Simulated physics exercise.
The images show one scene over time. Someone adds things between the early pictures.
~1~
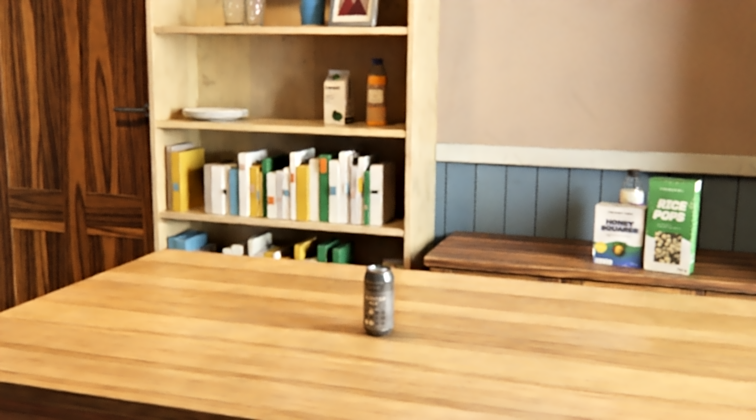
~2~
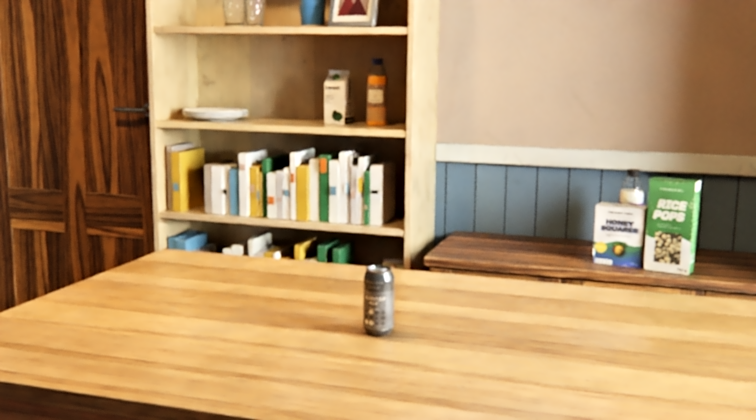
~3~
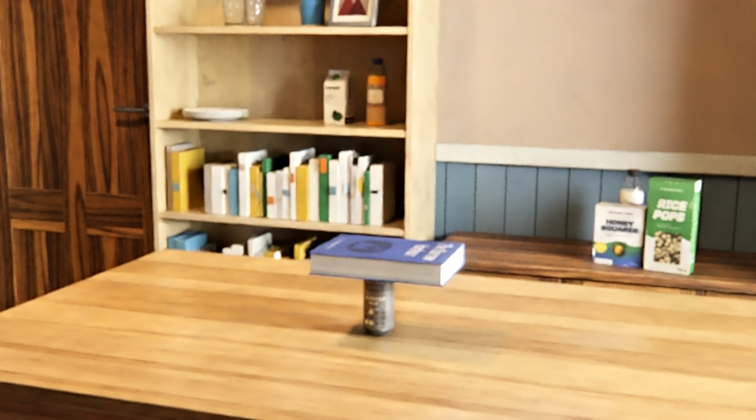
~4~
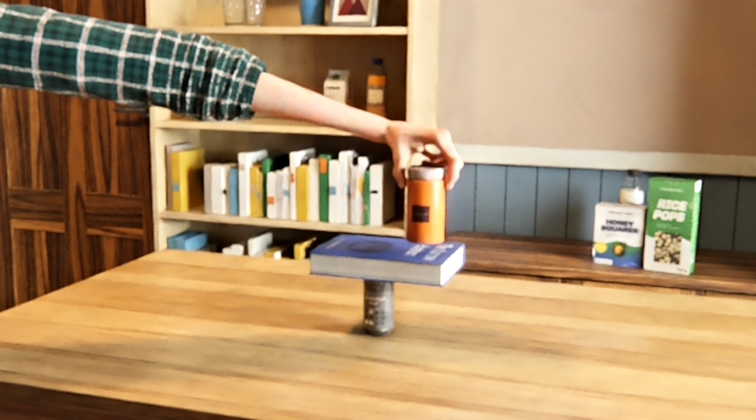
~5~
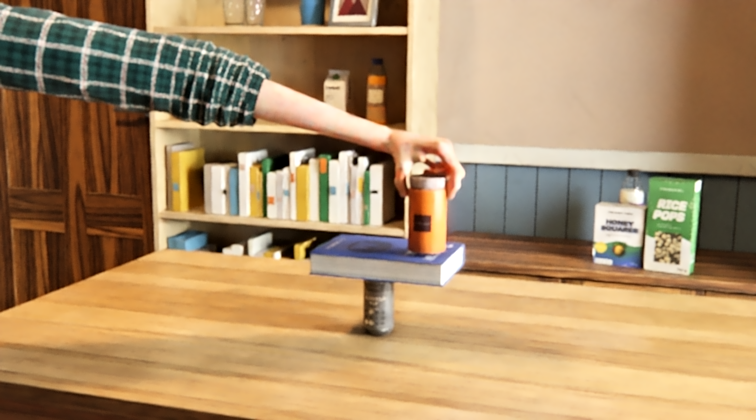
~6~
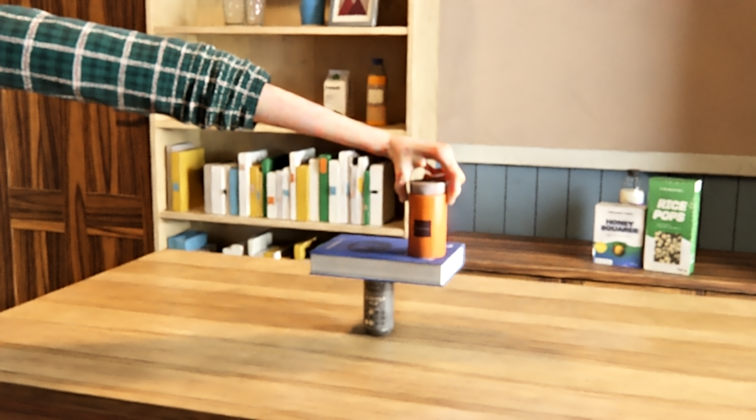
Blue book appearing on a small dark grey container, then a hand in plaid sleeve lowering an orange jar onto it.
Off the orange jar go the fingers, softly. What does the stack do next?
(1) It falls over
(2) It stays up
(1) It falls over.
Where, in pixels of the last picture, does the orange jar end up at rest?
Near (511, 316).
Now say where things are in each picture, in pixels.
In the first frame, the last thing is not in view yet.
In the second frame, the last thing is not in view yet.
In the third frame, the last thing is not in view yet; blue book (389, 258).
The fourth frame shows still above its spot; orange jar (425, 204); blue book (389, 258).
The fifth frame shows still above its spot; orange jar (427, 213); blue book (389, 258).
The sixth frame shows in place under the hand; orange jar (427, 218); blue book (389, 258).
Then, 0.50 s past the last view, orange jar now fallen; blue book rocked 43° from its first pose.
Then, 0.70 s past the last view, blue book rocked 74° from its first pose.
Then, 1.10 s past the last view, blue book now fallen; grey can rocked 35° from its first pose.
Then, 1.40 s past the last view, grey can now fallen.
Finally, fallen, blue book, grey can and orange jar. Final places as the last picture's camera would see them, orange jar near (511, 316). The stack gives way.
